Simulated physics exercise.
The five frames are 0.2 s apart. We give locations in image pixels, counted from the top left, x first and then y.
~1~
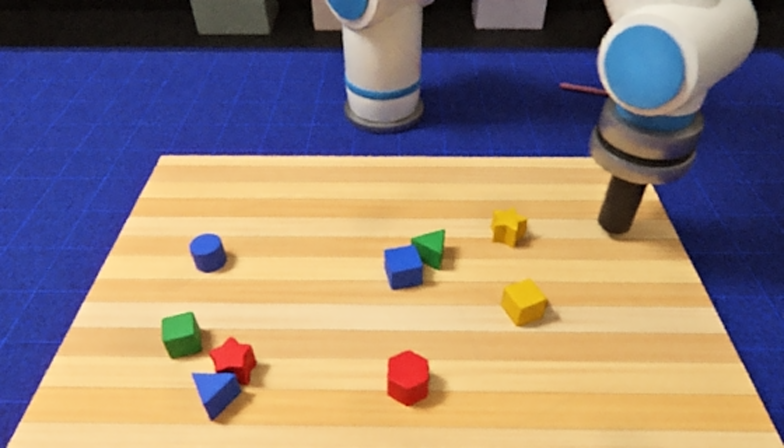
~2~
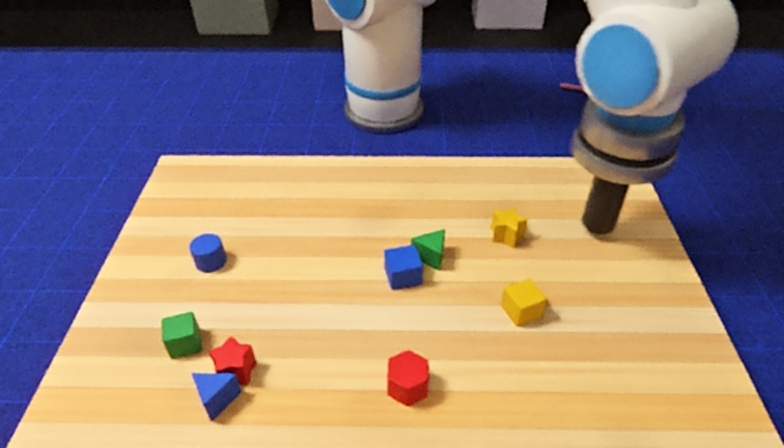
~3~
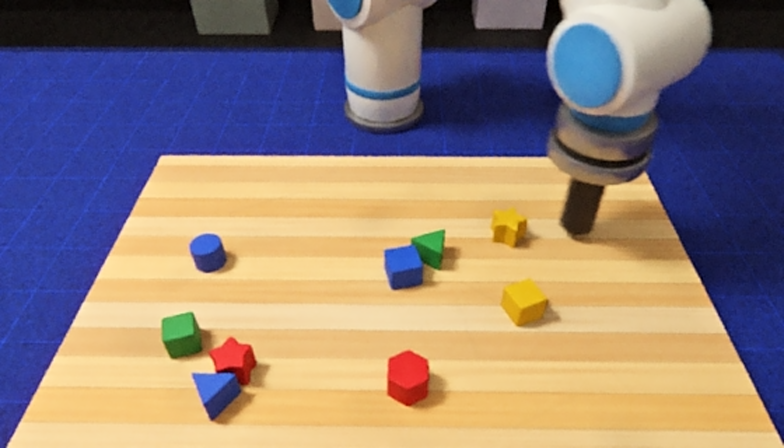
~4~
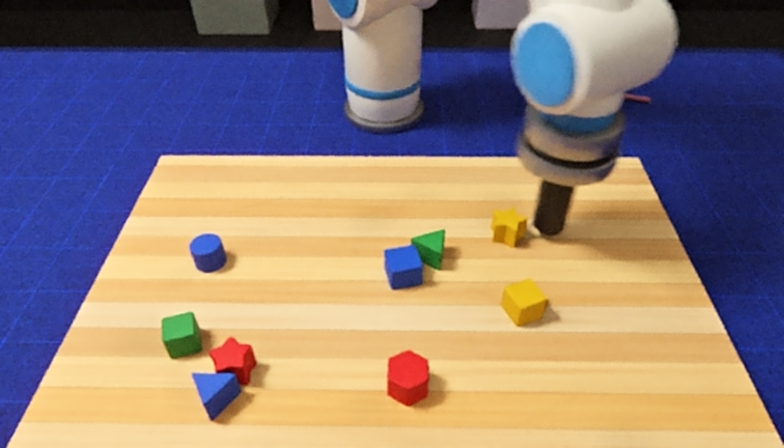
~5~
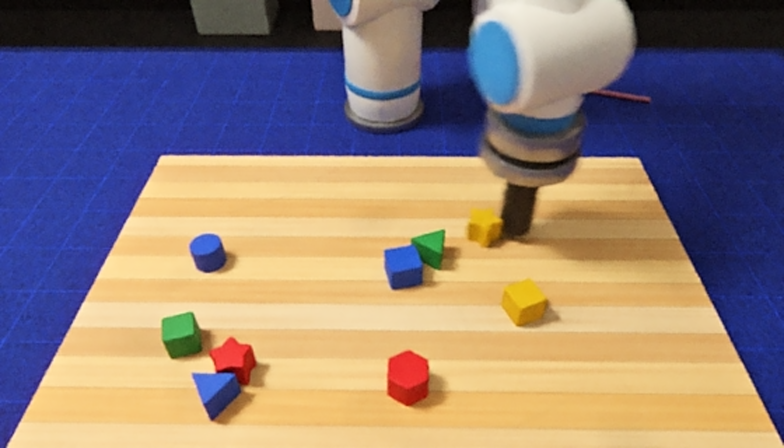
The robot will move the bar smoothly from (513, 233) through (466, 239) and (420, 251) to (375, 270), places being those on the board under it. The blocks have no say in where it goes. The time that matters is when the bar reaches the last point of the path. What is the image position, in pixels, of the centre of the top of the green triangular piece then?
The top centre is at (346, 247).
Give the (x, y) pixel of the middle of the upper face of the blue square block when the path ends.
The top centre is at (384, 280).
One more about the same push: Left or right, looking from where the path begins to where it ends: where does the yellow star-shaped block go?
Slides right.
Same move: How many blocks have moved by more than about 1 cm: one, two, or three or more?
The answer will be at least three.
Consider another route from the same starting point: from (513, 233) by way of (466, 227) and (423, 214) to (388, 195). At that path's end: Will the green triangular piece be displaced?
Final answer: Yes.
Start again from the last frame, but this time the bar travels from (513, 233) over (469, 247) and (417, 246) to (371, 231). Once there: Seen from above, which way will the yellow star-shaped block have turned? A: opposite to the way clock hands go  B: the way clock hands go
I choose B.
The first path, step by step. One third of the way, bar (465, 231); blue square block (400, 260); green triangular piece (423, 239), turned 30° anticlockwise; yellow star-shaped block (437, 221), turned 20° clockwise.
Two thirds of the way, bar (419, 243); blue square block (399, 262); green triangular piece (385, 241), turned 75° anticlockwise; yellow star-shaped block (394, 222), turned 50° clockwise.
At the end, bar (375, 262); blue square block (384, 280), turned 60° anticlockwise; green triangular piece (346, 247); yellow star-shaped block (384, 222), turned 90° clockwise.
